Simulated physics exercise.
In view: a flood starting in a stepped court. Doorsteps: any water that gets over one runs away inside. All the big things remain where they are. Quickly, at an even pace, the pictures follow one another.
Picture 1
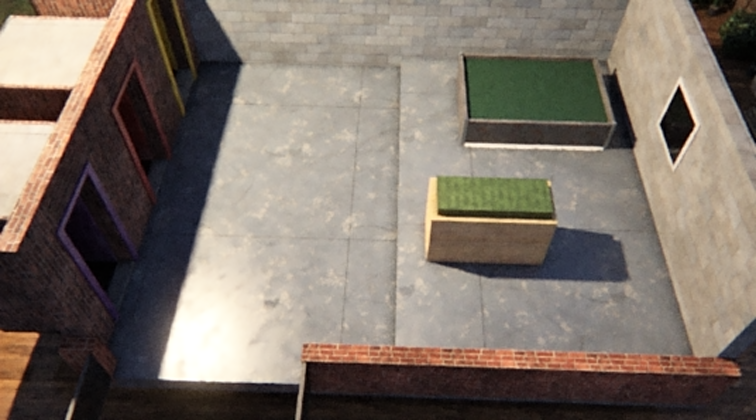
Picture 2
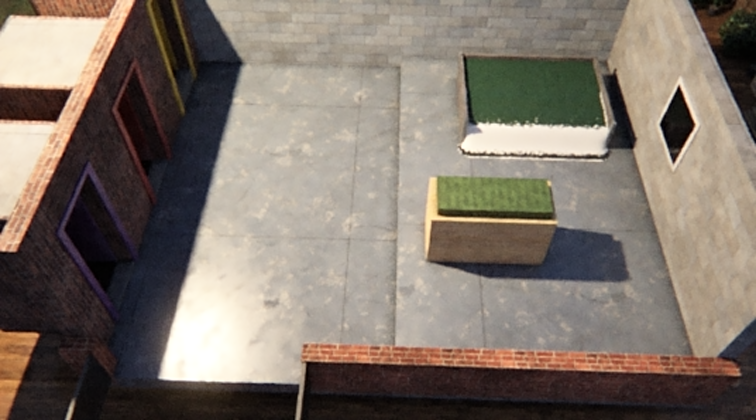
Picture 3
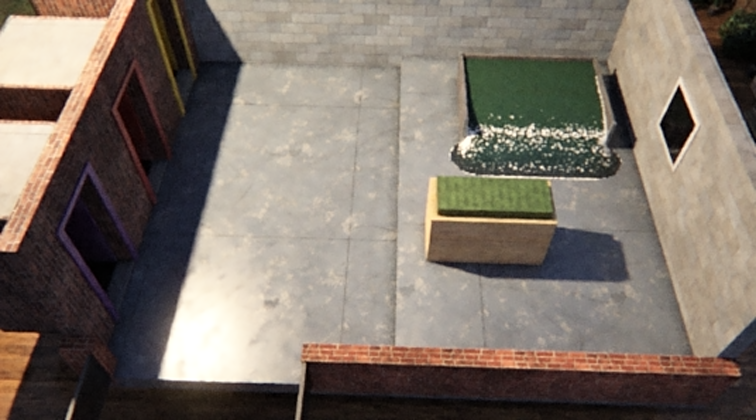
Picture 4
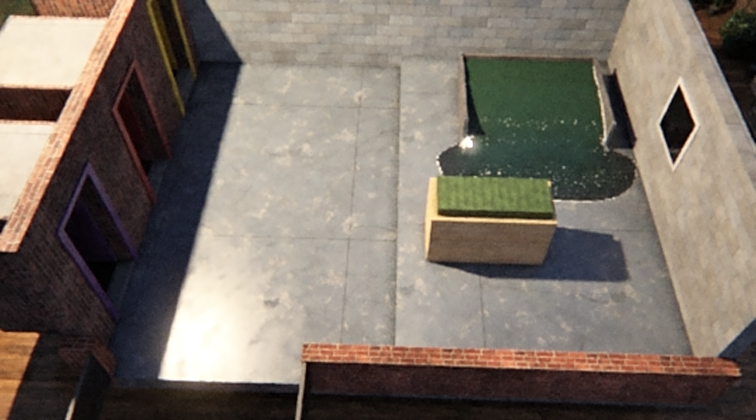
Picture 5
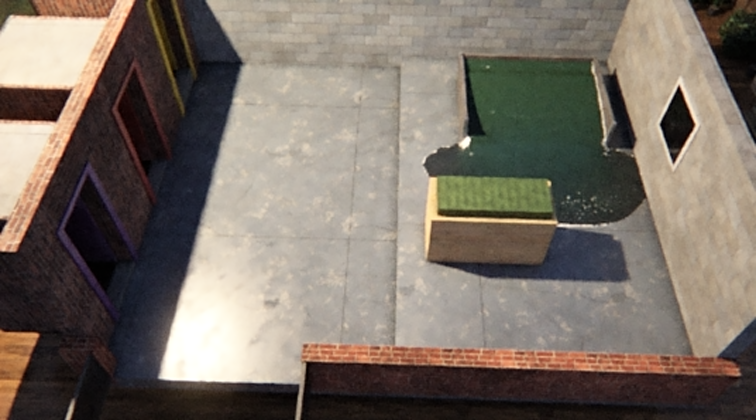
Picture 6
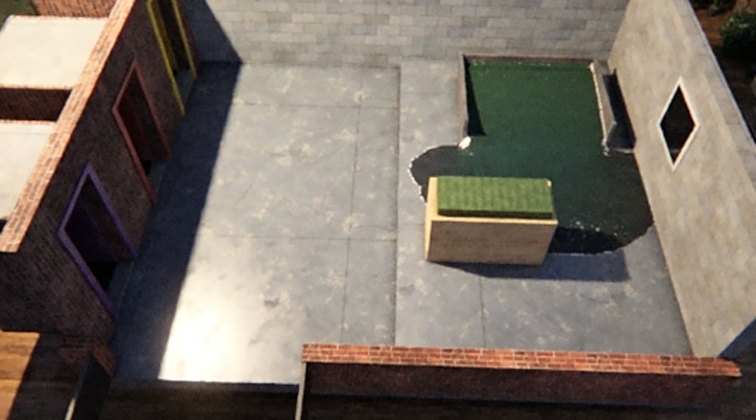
In a walled court, green water pours from an open tank and spreads around a grass-topped block.
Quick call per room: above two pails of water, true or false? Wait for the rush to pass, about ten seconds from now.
Yellow door: False; purple door: True; red door: True.
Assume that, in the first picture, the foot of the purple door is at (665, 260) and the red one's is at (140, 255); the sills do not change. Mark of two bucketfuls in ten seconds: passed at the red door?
The red door overflows.
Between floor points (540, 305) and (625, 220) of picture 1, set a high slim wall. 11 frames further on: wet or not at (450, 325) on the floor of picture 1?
That spot is swamped.
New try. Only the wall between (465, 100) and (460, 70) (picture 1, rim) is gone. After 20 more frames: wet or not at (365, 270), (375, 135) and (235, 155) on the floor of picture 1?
In the order given: Untouched, swamped and swamped.
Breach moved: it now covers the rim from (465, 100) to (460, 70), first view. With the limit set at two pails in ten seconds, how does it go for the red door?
Well, it turns out the red door crosses the threshold.
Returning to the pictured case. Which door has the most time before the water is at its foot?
The yellow door.
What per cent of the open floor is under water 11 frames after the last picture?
About 30 per cent.
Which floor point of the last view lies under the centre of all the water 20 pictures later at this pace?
Near pixel (522, 224).
A moment on, water covers 25 % of the floor; the yellow door not reached, the purple door not reached, the red door not reached.
Next, water covers 30 % of the floor; the yellow door not reached, the purple door not reached, the red door not reached.
Then, water covers 55 % of the floor; the yellow door not reached, the purple door not reached, the red door not reached.
Later, water covers 80 % of the floor; the yellow door wet at the sill, nothing in, the purple door wet at the sill, nothing in, the red door under two buckets in.
In the end, water covers 85 % of the floor; the yellow door wet at the sill, nothing in, the purple door over two buckets in, the red door over two buckets in.
